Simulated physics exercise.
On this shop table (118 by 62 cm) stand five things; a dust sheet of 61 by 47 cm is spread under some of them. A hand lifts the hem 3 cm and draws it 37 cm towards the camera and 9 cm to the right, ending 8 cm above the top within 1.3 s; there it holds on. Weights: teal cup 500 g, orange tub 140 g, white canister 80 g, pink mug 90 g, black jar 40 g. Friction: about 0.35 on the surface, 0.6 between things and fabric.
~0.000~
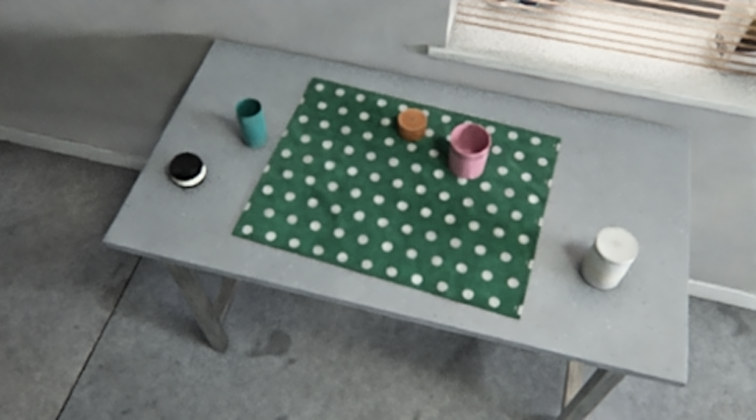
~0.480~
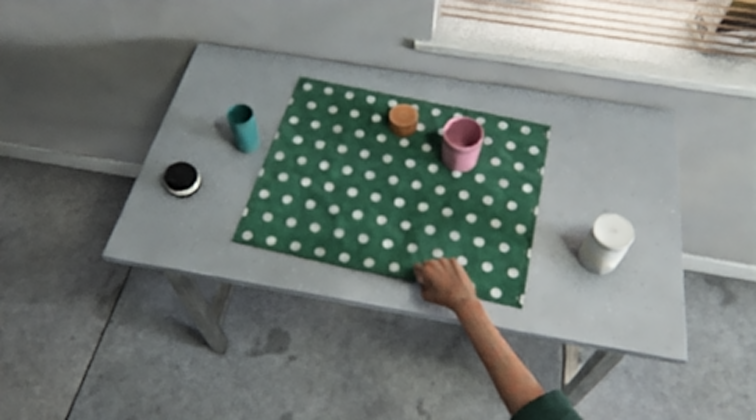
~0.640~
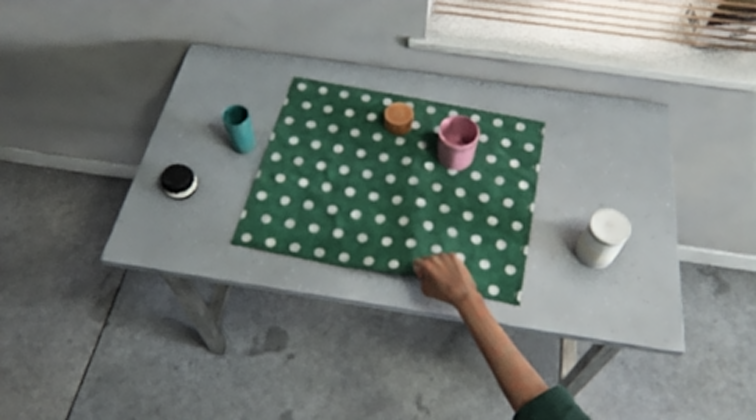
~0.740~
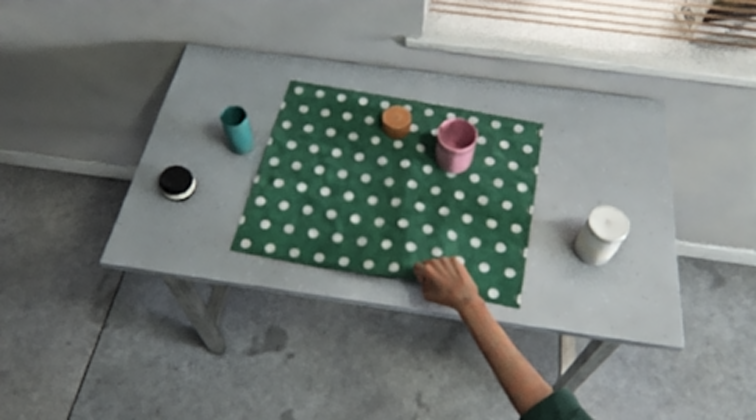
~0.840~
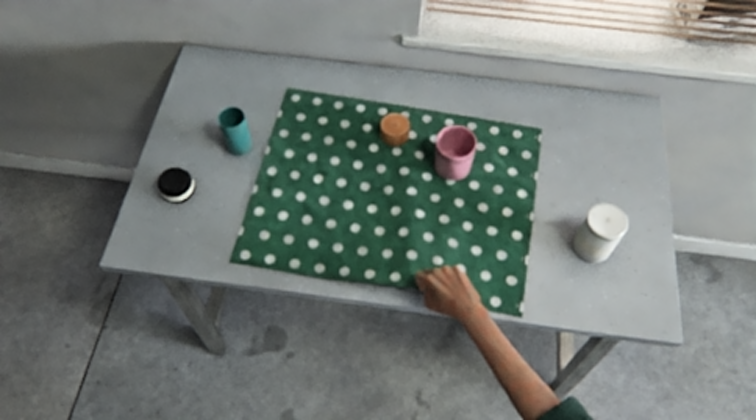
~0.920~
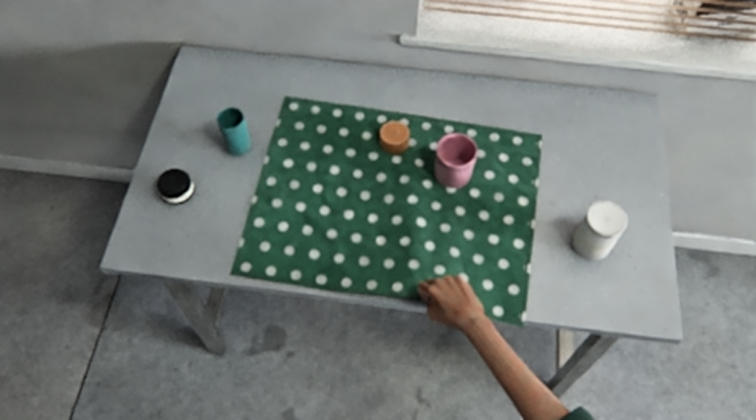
A hand reaches in from the lower right over a grey table in a bare concrete-floored room, seen from above at an angle. A white-dotted green cloth lies under an orange tub and a pink mug, with a teal cup and black jar left and a white canister right. The view shifts slightly, then the hand draws the cloth's near edge forward, and tub and mug ride along.
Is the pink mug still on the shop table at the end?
Result: Pink mug falls off.
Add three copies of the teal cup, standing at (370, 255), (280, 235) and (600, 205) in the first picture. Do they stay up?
In turn: Falls off, falls off, stays up.
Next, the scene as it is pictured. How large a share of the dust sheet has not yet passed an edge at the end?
About 0 per cent.
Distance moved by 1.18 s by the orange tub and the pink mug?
Orange tub 15 cm, pink mug 15 cm.
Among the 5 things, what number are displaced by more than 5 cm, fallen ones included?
2 of them.
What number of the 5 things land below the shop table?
2 of them.
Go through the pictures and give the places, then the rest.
In the first frame, pink mug (471, 139); dust sheet corners (232, 234) (313, 77) (561, 139) (520, 320).
In the second frame, dust sheet corners (232, 241) (300, 77); grip (422, 282).
In the third frame, dust sheet corners (231, 244) (294, 77); grip (422, 277).
In the fourth frame, orange tub (397, 117); pink mug (458, 134); dust sheet corners (230, 250) (291, 80); grip (423, 281).
In the fifth frame, orange tub (395, 124); pink mug (457, 142); dust sheet corners (230, 262) (287, 88); grip (424, 290).
In the sixth frame, pink mug (457, 150); dust sheet corners (230, 274) (285, 96) (542, 135) (523, 327); grip (427, 300).
By 1.2 s, 80 % of the dust sheet is still over the top; pink mug 17 cm off its start, orange tub 17 cm off its start.
By 1.4 s, 55 % of the dust sheet is still over the top; pink mug 28 cm off its start, orange tub 27 cm off its start.
By 1.7 s, 40 % of the dust sheet is still over the top; pink mug 37 cm off its start at (481, 284), orange tub 37 cm off its start at (410, 256).
By 1.9 s, 30 % of the dust sheet is still over the top; pink mug 43 cm off its start, orange tub 41 cm off its start.
By 3.5 s, 0 % of the dust sheet is still over the top; pink mug over the edge, orange tub over the edge.
